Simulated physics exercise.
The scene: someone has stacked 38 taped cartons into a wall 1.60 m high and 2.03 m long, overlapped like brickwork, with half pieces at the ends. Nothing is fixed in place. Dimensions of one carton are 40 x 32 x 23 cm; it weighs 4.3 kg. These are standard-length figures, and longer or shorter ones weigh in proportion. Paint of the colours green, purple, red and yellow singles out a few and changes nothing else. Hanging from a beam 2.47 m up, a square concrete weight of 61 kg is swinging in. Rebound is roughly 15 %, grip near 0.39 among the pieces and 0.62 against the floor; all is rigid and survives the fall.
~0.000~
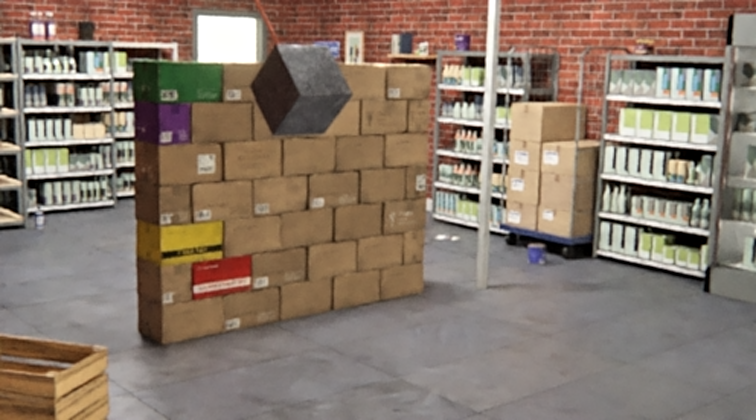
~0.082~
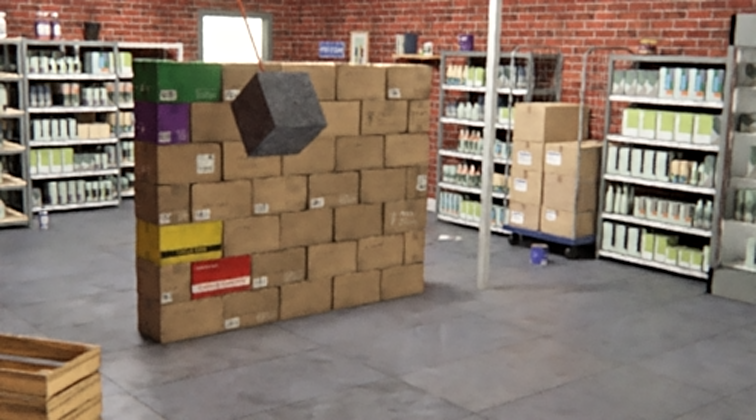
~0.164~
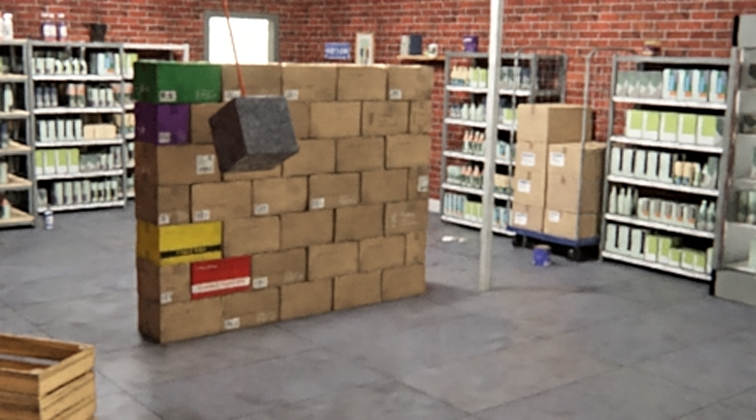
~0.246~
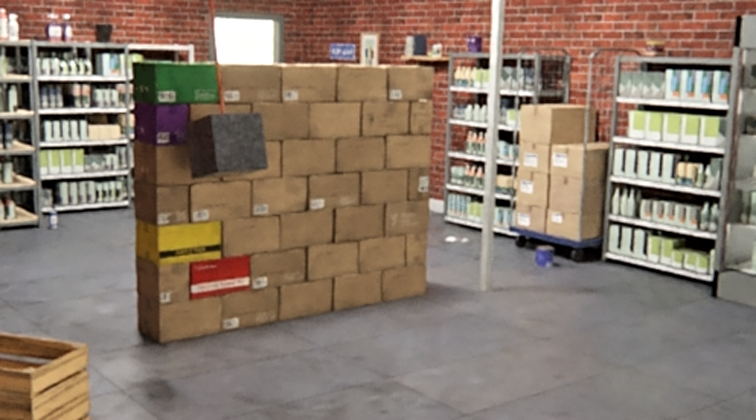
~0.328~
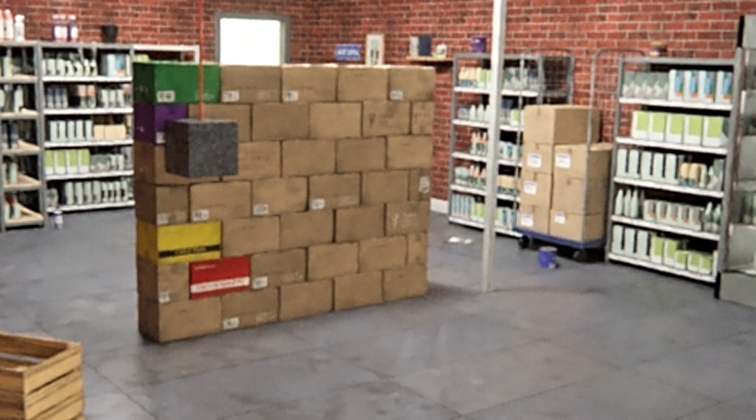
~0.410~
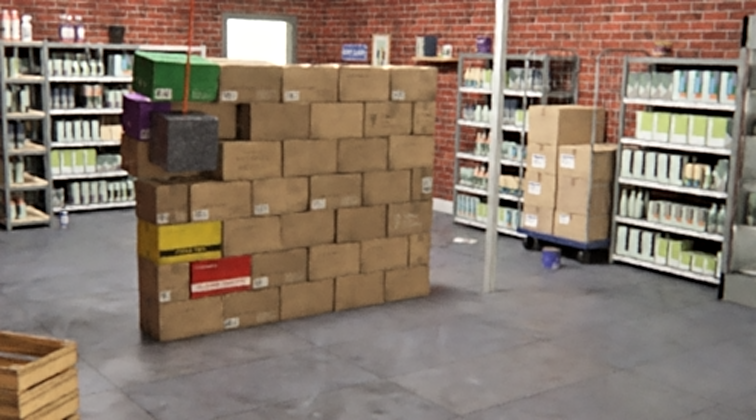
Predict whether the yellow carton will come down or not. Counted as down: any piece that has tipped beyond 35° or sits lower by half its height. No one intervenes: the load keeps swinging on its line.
The yellow carton will not come down.
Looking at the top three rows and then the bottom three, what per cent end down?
For the top it's 30 in a hundred, for the bottom 0 in a hundred.
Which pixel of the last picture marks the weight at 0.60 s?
About (152, 110).
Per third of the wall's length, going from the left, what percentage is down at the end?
Per cent - left 40, middle 0, right 0.
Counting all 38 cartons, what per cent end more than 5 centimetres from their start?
It works out to 25 percent.
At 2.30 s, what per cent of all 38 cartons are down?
By then 15 %.
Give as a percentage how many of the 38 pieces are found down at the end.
That comes to around 15 percent.
After 0.60 s, line 29° past plumb; 4 of the 38 cartons down; yellow carton unmoved; green carton 37° from how it stood.
After 1.00 s, line 43° past plumb; 4 of the 38 cartons down; yellow carton unmoved; green carton on its side.
After 1.48 s, line 17° past plumb; 6 of the 38 cartons down; yellow carton 44 mm from its place; purple carton on its side.
After 2.30 s, line 34° before plumb; 6 of the 38 cartons down; yellow carton 43 mm from its place; green carton upside down.
In the end (3.7 s), line 22° past plumb; 6 of the 38 cartons down; yellow carton 42 mm from its place; green carton upside down; purple carton on its side. From the last view, middles, yellow carton near (182, 239), green carton near (97, 296).
